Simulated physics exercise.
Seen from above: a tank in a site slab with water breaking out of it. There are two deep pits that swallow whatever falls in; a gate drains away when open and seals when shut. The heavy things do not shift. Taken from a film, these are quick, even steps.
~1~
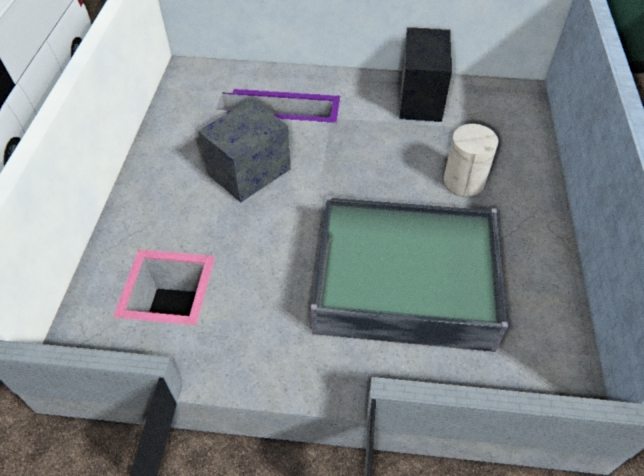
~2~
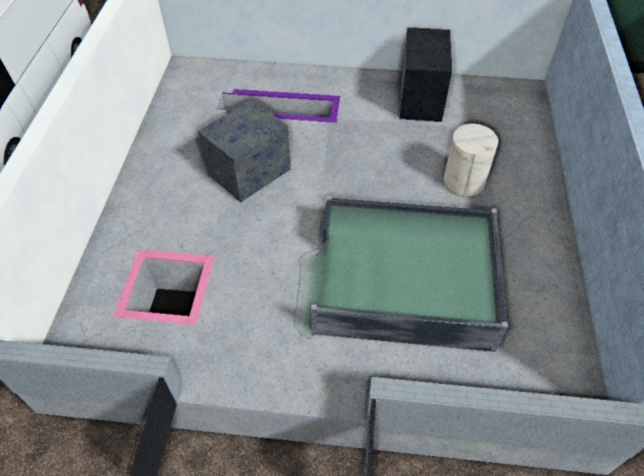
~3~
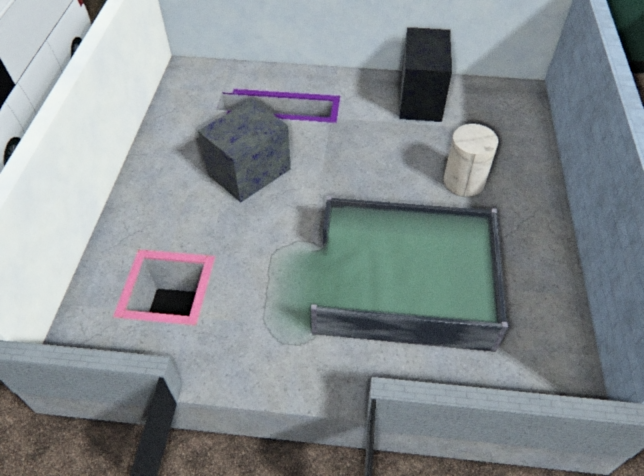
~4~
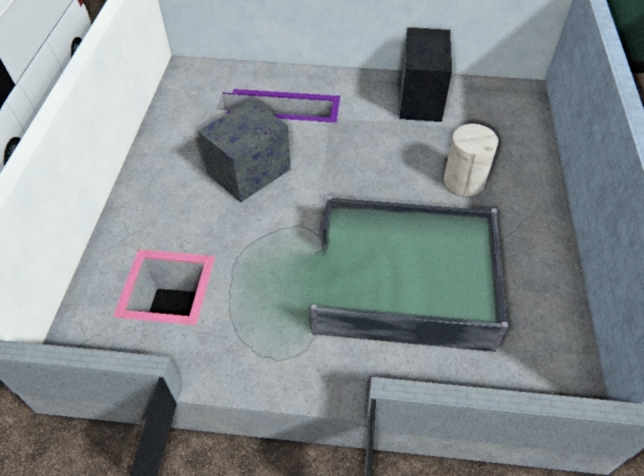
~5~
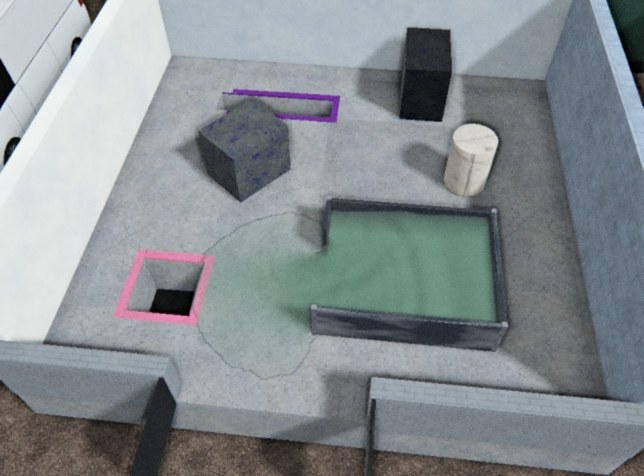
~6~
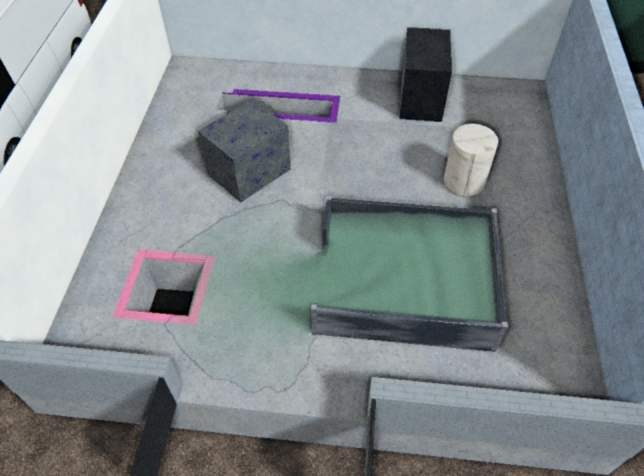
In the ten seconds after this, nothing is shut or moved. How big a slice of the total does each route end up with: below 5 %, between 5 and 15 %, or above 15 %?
The gate will take at least five but at most fifteen per cent; the pink pit will take beyond fifteen per cent; the purple pit will take at least five but at most fifteen per cent.
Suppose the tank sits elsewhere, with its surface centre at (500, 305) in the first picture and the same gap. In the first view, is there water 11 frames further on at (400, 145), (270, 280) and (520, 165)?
In sequence: Unflooded, next inundated, then unflooded.
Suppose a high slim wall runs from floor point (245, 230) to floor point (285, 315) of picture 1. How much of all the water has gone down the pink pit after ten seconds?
Roughly 6 per cent ends up in the pink pit.
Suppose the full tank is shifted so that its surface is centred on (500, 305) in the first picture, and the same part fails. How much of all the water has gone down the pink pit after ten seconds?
Share in the pink pit - 25 %.
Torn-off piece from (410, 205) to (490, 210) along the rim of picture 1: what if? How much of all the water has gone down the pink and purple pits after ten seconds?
The pink pit takes 0 per cent and the purple pit 25 per cent.
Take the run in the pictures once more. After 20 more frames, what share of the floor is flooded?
Around 30 percent of it.
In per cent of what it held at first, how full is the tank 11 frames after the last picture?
54 percent or thereabouts.
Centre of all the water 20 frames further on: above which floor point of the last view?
I'd say around (277, 268).
A moment on, water covers 20 % of the floor; the gate 0 %, the pink pit 6 %, the purple pit 0 %.
Next, water covers 25 % of the floor; the gate 2 %, the pink pit 13 %, the purple pit 0 %.
Then, water covers 30 % of the floor; the gate 5 %, the pink pit 21 %, the purple pit 0 %.
Later, water covers 40 % of the floor; the gate 7 %, the pink pit 30 %, the purple pit 2 %.
In the end, water covers 50 % of the floor; the gate 9 %, the pink pit 39 %, the purple pit 7 %.
